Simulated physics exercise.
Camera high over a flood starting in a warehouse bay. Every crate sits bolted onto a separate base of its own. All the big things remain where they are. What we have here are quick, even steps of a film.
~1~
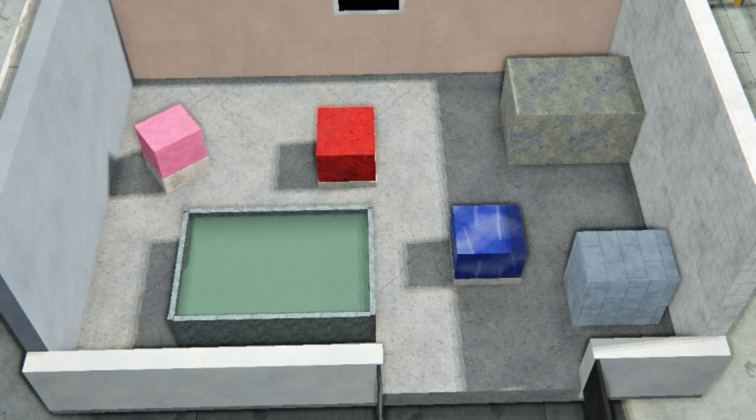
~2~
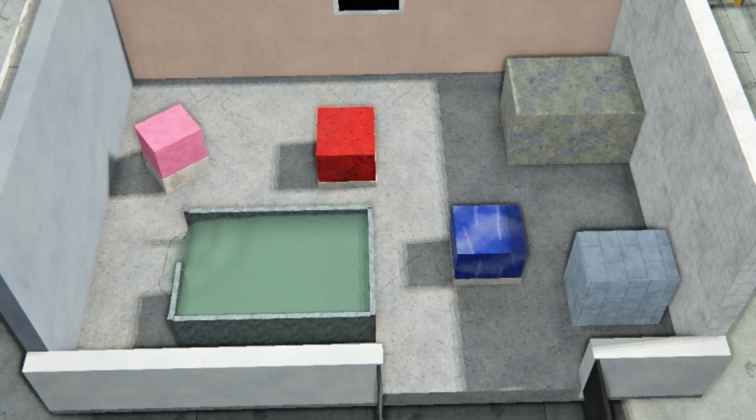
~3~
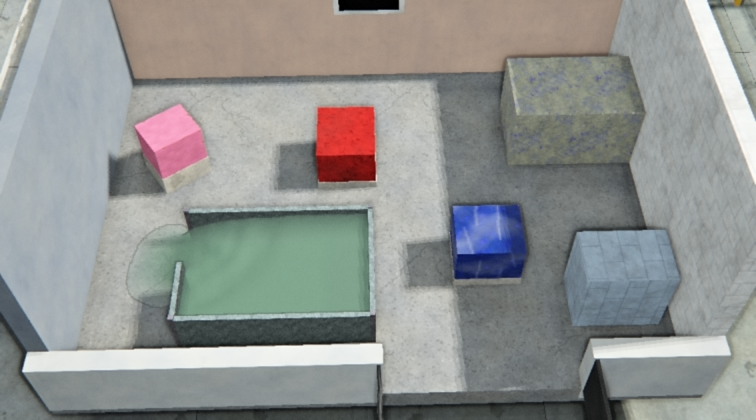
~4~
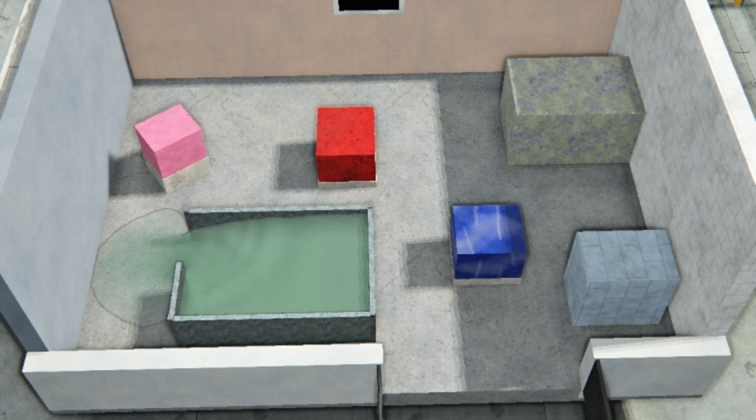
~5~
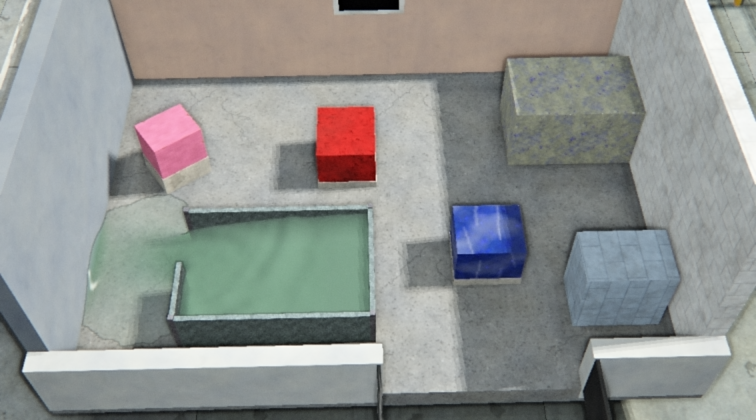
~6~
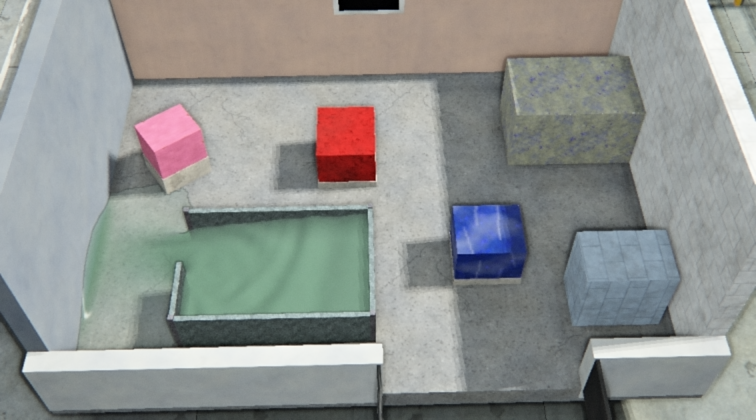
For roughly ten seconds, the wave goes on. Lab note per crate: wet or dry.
Result - red crate: Dry; pink crate: Dry; blue crate: Dry.
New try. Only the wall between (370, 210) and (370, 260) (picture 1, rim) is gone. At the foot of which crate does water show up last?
The crate marked pink.
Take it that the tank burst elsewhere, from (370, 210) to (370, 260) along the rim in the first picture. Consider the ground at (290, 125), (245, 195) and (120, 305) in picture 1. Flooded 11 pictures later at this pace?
The first comes out untouched, the second untouched, the third untouched.
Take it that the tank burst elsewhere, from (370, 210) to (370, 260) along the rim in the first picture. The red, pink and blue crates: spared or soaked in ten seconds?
In my view the red crate is never reached; as for the pink crate, it is never reached; the blue crate gets reached.
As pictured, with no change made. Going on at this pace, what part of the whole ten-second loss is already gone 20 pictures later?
Estimate: Some 0 %.
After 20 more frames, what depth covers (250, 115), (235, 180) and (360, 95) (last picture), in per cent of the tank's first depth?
Going in order, that's 8, 2 and 2 %.
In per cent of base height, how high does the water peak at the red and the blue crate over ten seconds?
Roughly 60 and 50 per cent respectively.
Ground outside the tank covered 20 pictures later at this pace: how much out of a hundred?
About 40 %.
A moment on, water covers 10 % of the floor; the red crate not reached, the pink crate water round its plinth, the blue crate not reached.
Next, water covers 20 % of the floor; the red crate not reached, the pink crate water round its plinth, the blue crate not reached.
Then, water covers 40 % of the floor; the red crate not reached, the pink crate water round its plinth, the blue crate not reached.
Later, water covers 75 % of the floor; the red crate water round its plinth, the pink crate water round its plinth, the blue crate water round its plinth.
In the end, water covers 100 % of the floor; the red crate stayed above the water, the pink crate stayed above the water, the blue crate stayed above the water.
